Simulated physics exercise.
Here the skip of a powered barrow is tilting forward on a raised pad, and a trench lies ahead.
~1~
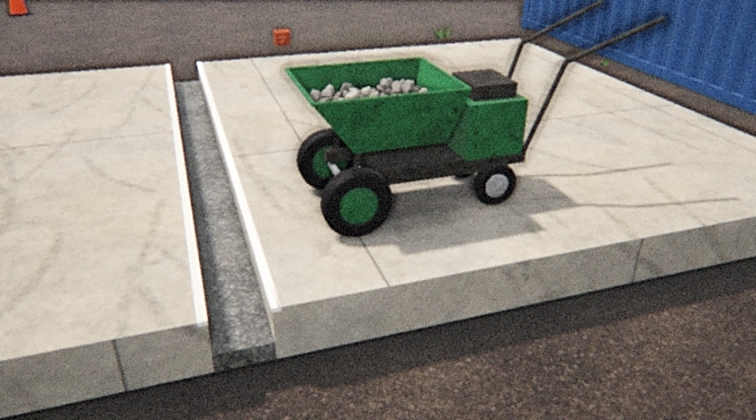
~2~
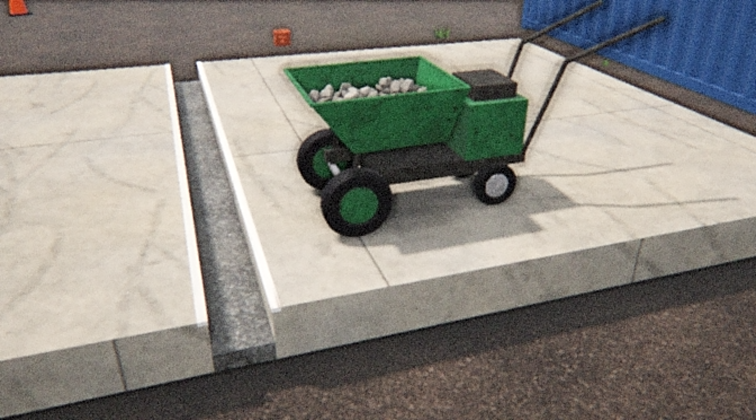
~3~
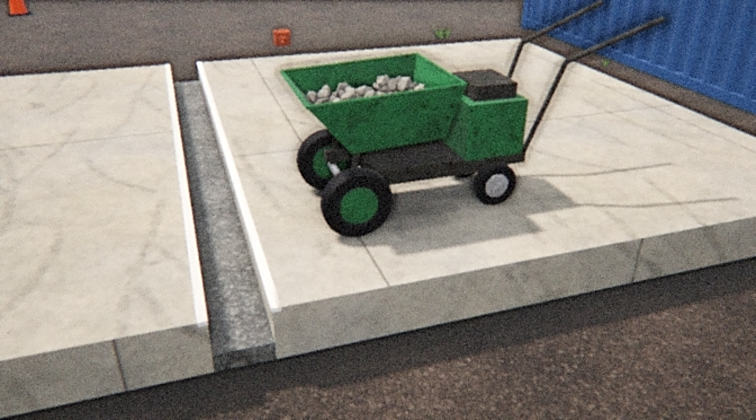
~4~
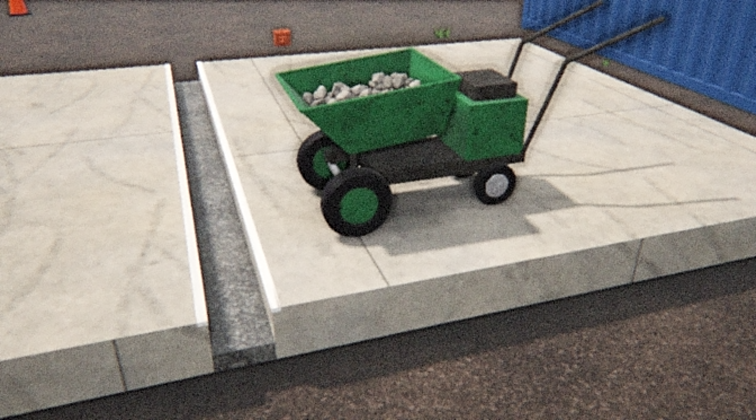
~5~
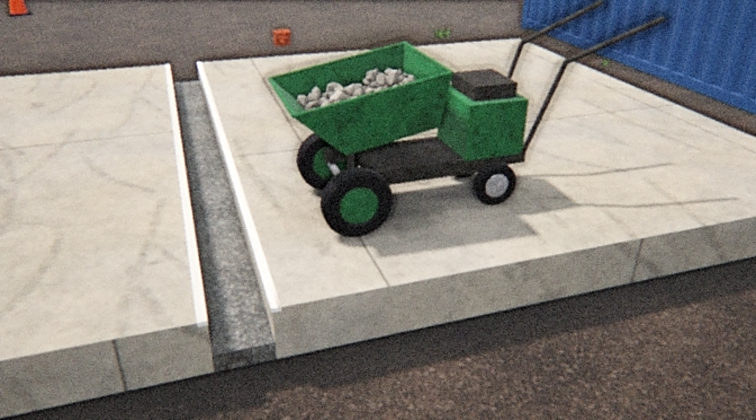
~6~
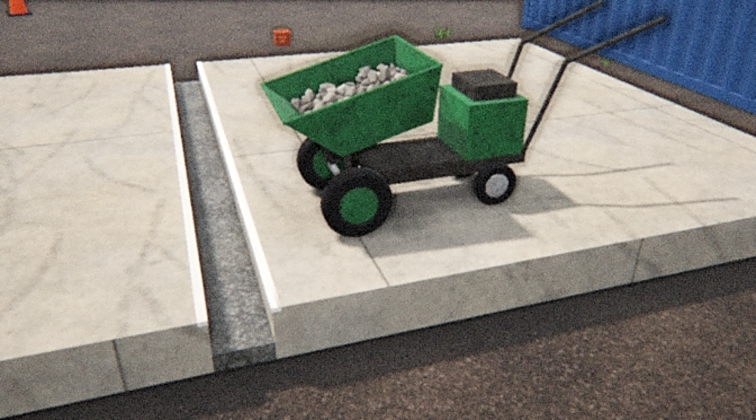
The clip shows a green powered barrow loaded with broken stones standing on a raised concrete pad beside a narrow trench; its skip starts level, then gradually tilts forward to the left while the wheels and handles stay still.
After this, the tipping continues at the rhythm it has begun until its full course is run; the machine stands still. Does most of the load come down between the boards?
Yes.
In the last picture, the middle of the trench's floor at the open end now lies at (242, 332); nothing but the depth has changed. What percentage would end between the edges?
About 60 per cent.
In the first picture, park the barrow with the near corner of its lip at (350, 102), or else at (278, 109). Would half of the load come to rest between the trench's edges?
For the first case I'd say upwards of half, and for the second case a smaller fraction.
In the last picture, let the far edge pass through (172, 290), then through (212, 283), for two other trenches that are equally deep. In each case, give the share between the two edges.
100 % then 70 %, roughly.
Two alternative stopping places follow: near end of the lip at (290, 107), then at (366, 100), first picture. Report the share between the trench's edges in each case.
About 60 per cent for the first spot and about 50 per cent for the second.
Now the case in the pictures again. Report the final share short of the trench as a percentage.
It works out to close to 0 per cent.
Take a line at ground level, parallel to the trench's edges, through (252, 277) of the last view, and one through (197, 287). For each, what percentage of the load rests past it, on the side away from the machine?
In order, some 80 % then some 10 %.
Soon after the last picture, skip tipped steeply; all in the skip.
A little later, skip tipped right over; most in the skip; about a quarter in or heaped over the trench; a stray few beyond it.
Later still, skip tipped right over; a small part in the skip; most in or heaped over the trench; a small part beyond it.
At rest, skip tipped right over; a small part in the skip; most in or heaped over the trench; a small part beyond it.
